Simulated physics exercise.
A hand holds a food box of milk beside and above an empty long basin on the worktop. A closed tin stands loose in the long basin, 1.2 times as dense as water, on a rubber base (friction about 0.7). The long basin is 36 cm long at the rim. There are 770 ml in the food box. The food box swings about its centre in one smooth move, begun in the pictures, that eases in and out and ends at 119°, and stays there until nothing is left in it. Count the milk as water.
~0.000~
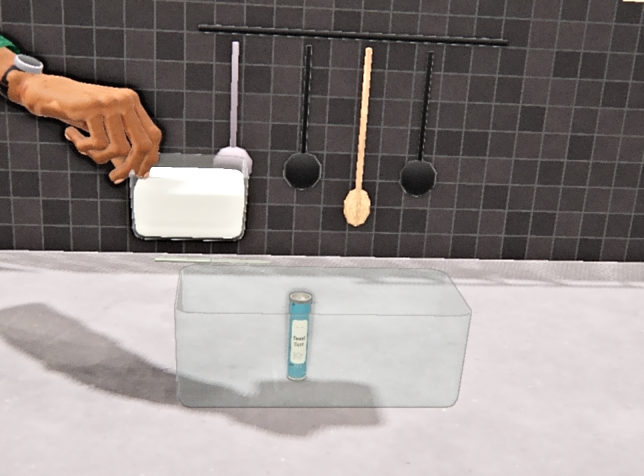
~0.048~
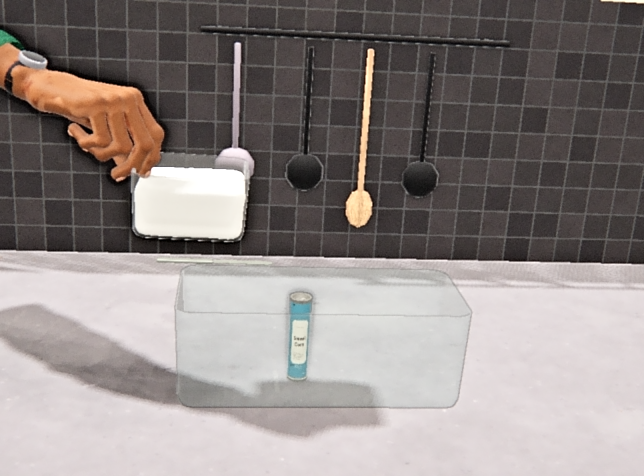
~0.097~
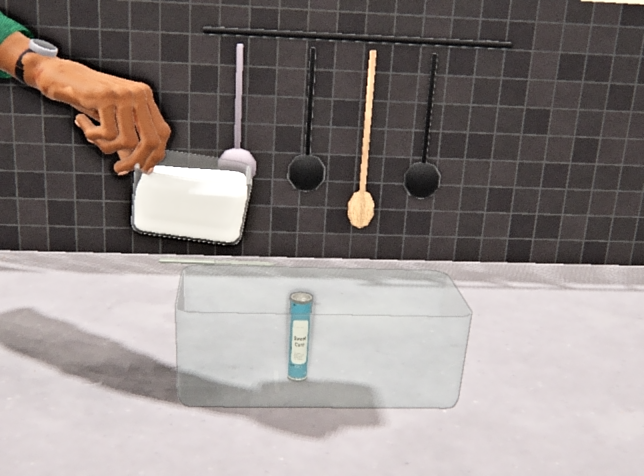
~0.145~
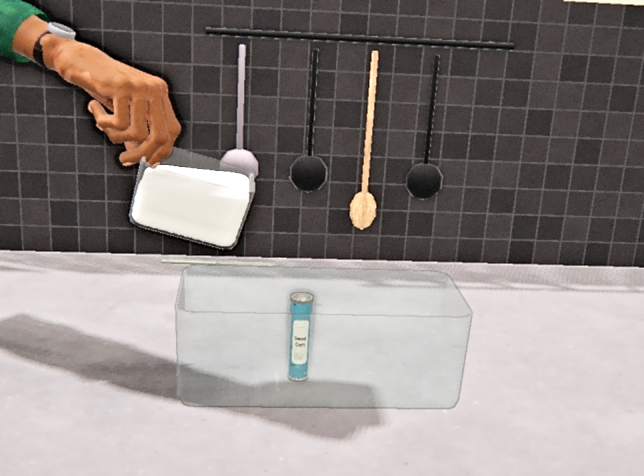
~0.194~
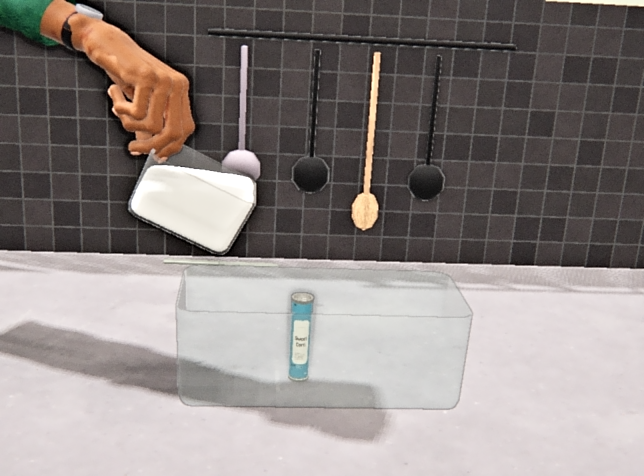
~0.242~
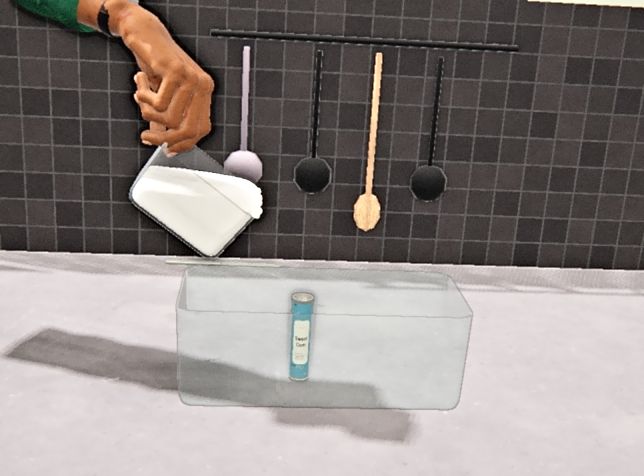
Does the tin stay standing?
The tin falls.
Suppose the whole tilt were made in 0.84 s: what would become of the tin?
The tin keeps standing.
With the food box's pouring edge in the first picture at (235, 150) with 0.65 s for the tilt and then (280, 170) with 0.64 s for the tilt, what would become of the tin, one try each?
First it goes over; then it stays up.
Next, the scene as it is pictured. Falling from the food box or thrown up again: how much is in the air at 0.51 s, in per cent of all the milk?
About 30 per cent.
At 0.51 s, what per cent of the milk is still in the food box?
Near 14 in a hundred.
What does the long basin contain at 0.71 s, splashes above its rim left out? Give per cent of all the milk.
About 96 per cent.
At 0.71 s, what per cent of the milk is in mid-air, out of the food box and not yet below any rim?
Some 2 per cent.
Then, 0.51 s in, the tilt is 107° and 15 per cent is still to pour; the tin stands where it began.
Then, 0.71 s in, the tilt is 119° and 1 per cent is still to pour; the tin leans 12°.
Then, 0.92 s in, the tilt is 119° and 0 per cent is still to pour; the tin lies on its side.
Then, 1.14 s in, the tilt is 119° and 0 per cent is still to pour; the tin lies on its side.
Finally, the tin lies on its side.
